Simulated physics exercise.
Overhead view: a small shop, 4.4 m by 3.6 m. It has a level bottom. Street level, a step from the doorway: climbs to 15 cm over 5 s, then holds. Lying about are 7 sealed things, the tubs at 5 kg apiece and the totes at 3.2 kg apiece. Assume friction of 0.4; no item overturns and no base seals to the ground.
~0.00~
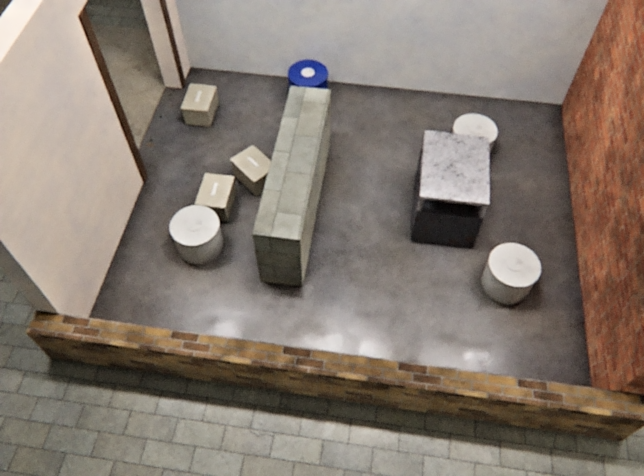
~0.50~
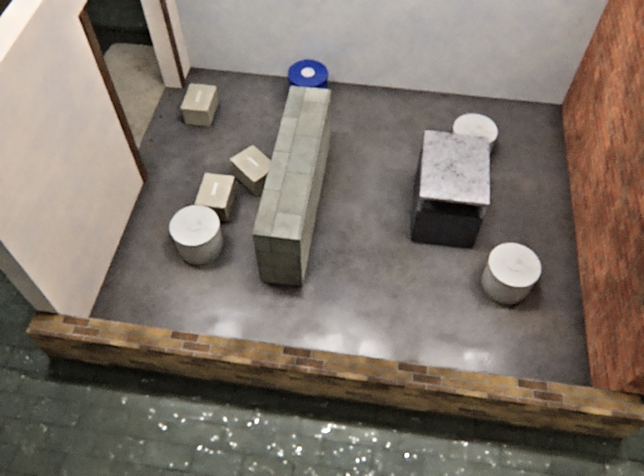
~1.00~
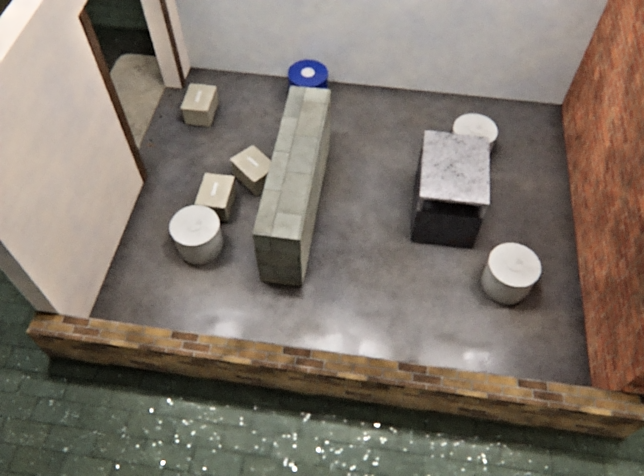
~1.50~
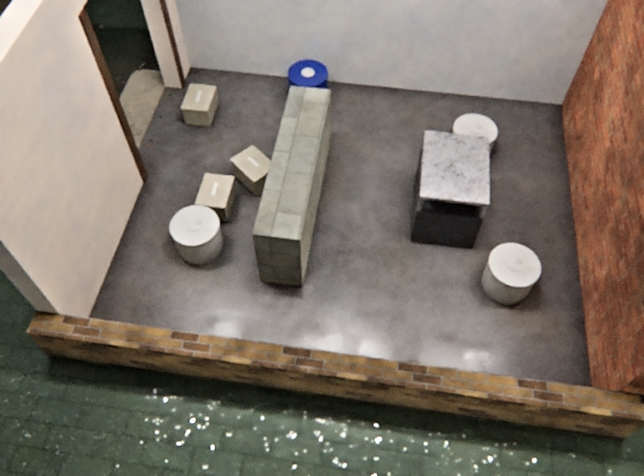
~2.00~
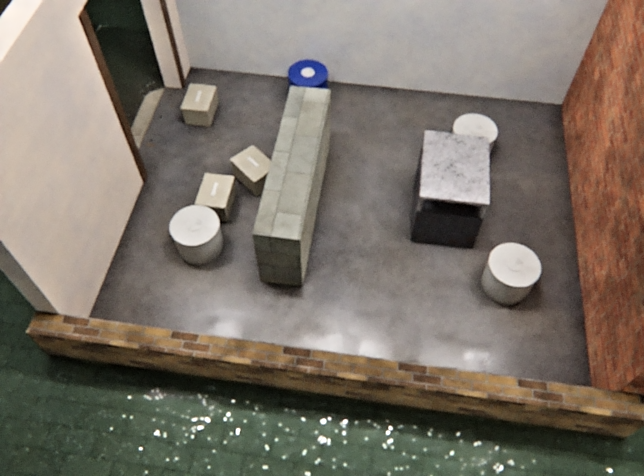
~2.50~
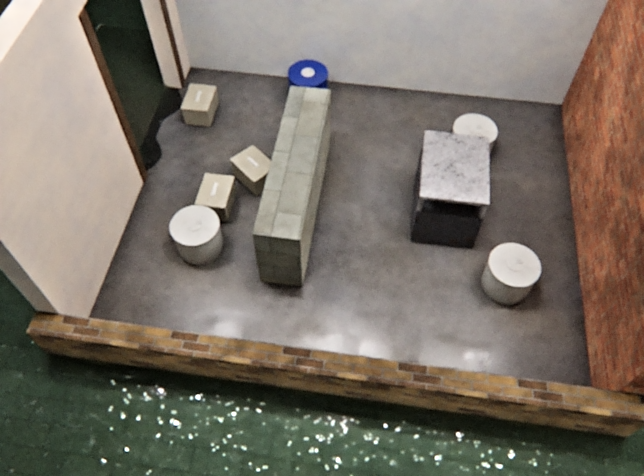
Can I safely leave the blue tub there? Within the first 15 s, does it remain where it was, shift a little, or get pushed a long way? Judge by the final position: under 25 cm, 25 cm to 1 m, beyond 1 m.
It gets pushed a long way.
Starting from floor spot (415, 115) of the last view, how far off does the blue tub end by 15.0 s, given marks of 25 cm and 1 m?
In that run it wanders far off.
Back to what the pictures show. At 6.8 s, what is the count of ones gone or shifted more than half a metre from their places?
I make it 4 by then.
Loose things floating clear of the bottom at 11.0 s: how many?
At that time the total is 6.
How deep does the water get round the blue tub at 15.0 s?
I'd put it at about 9 cm.
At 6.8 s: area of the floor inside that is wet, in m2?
Some 7.5 m2 of it.
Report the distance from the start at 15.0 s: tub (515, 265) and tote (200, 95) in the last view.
First 140 cm, then 350 cm.
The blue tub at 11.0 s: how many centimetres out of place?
About 350 cm by then.
After 3.5 s the blue tub is near (308, 73), 0.0 m from its start, aground; 0 afloat.
After 6.8 s the blue tub is near (433, 84), 1.4 m from its start, afloat; 4 afloat.
After 11.0 s the blue tub is near (560, 272), 3.4 m from its start, afloat; 6 afloat.
After 15.0 s the blue tub is near (495, 294), 3.3 m from its start, afloat; 7 afloat.
